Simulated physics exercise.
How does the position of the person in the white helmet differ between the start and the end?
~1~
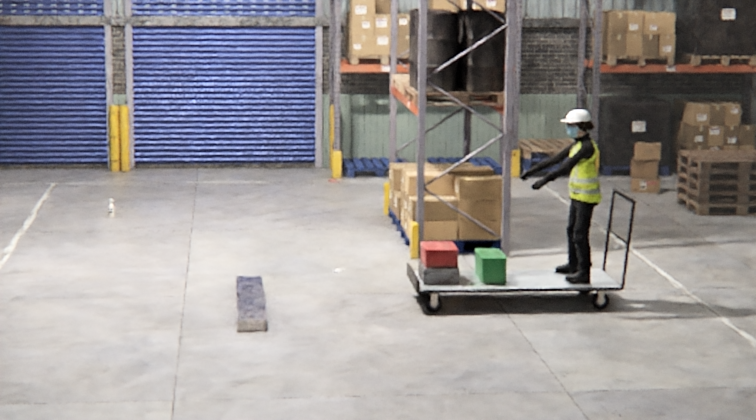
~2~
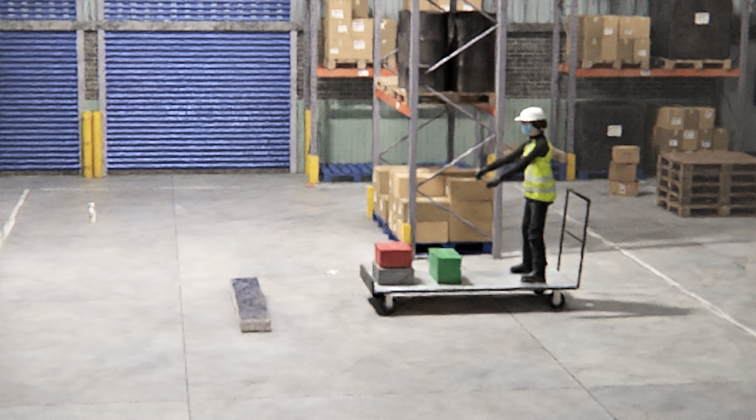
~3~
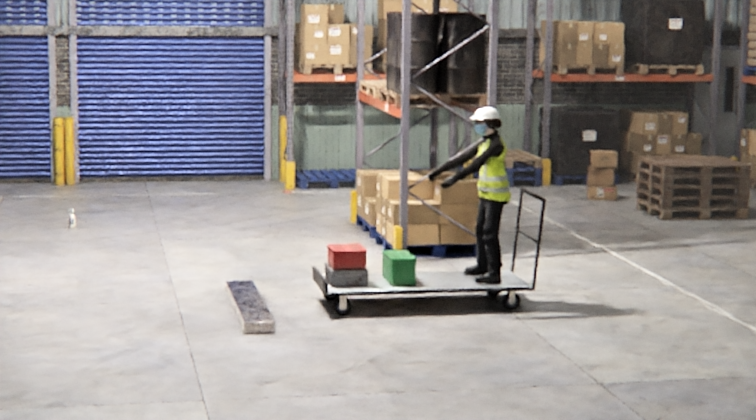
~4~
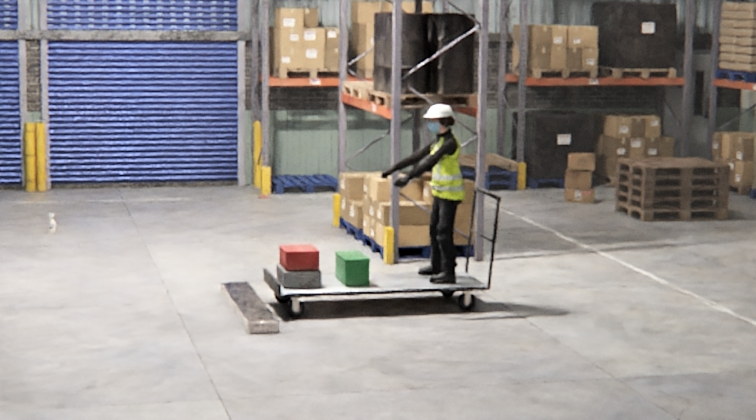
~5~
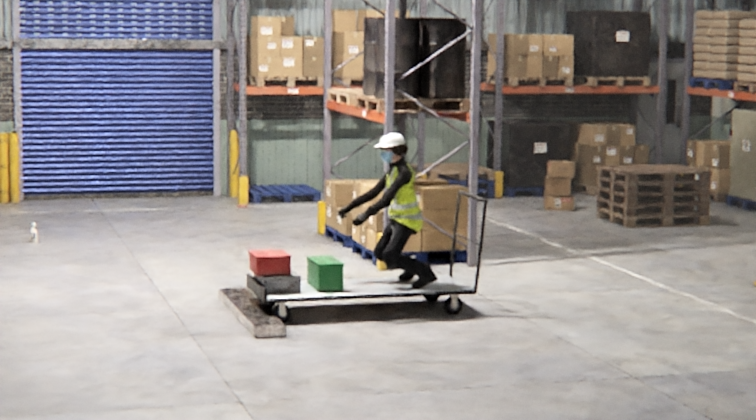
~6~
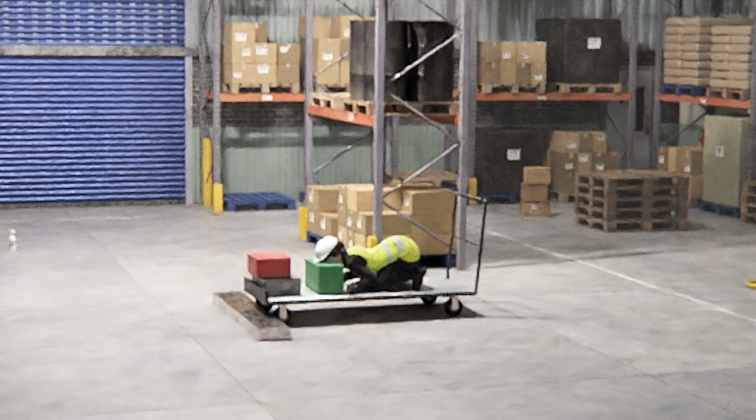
At the start the person stands upright on the trolley near its handle, over on the right. By the end they are further left and lower, folded face down on the deck with their head by the green box.
